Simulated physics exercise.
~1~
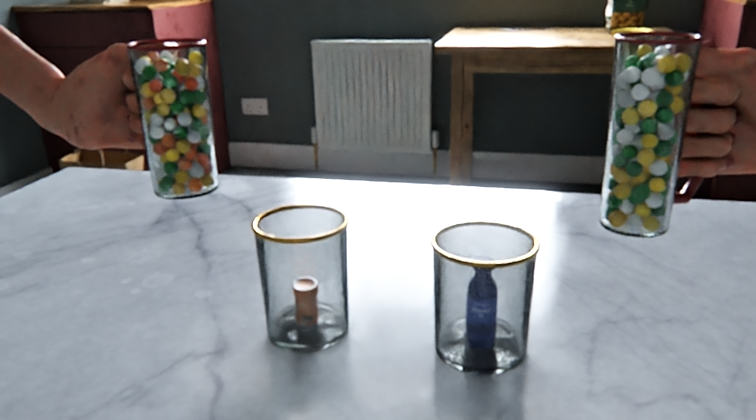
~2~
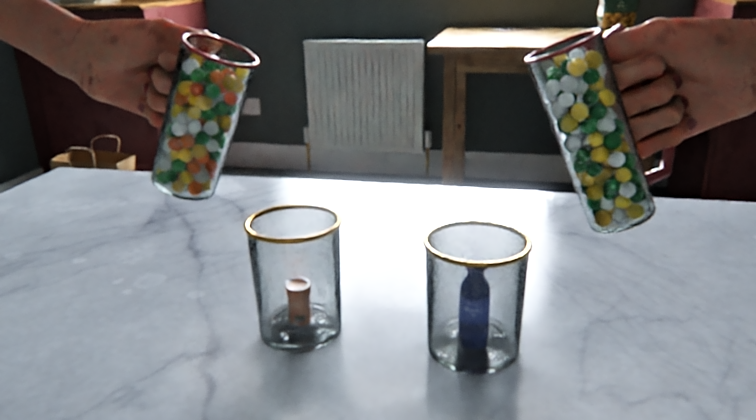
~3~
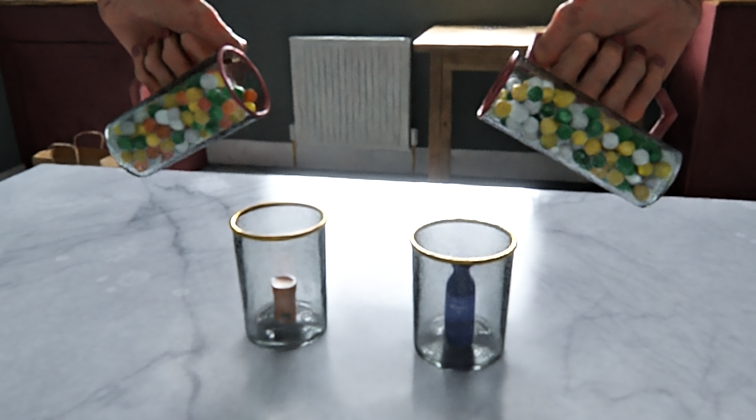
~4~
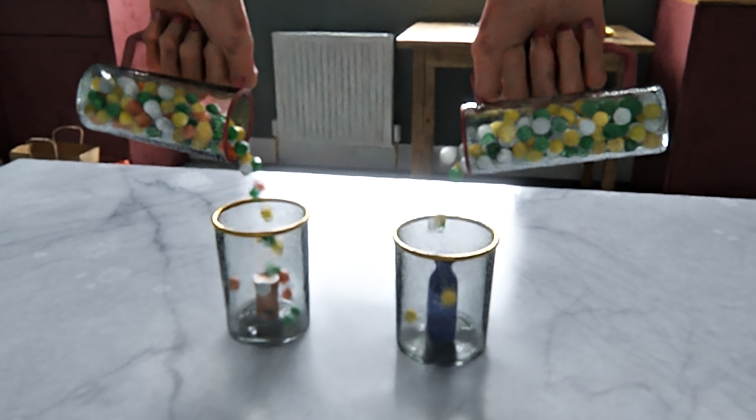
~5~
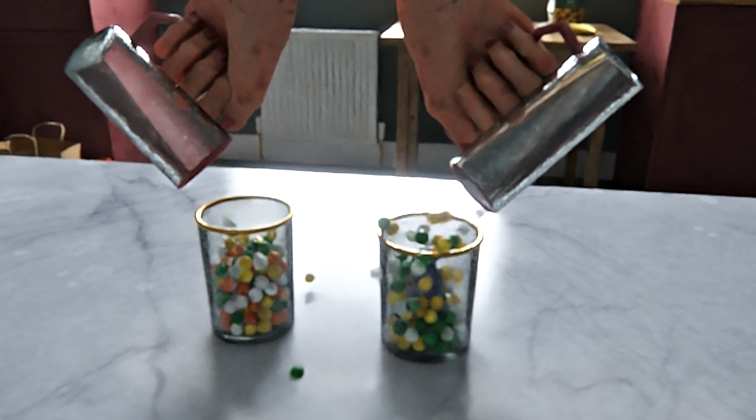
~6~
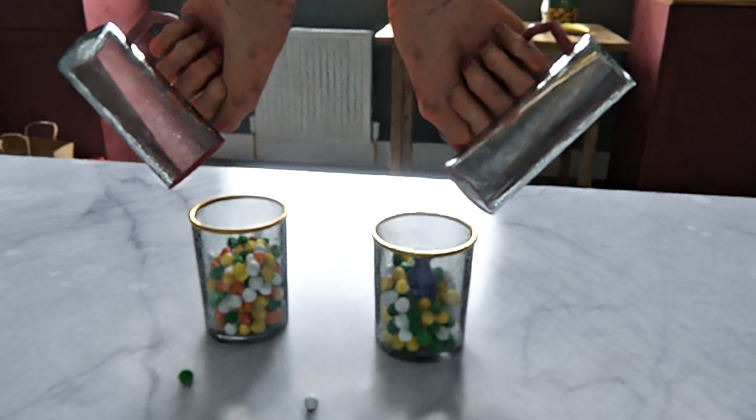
At first, two hands hold clear cups full of small coloured balls above a marble table, where two gold-rimmed glasses stand, the left holding a short pinkish object and the right a taller blue bottle. The hands tilt the cups inward until they lie on their sides. Balls begin to spill into both glasses. The cups tip further and empty completely, and a few balls land on the table. In the end, the pinkish object is buried in the left glass, while the blue bottle still shows in the right one.
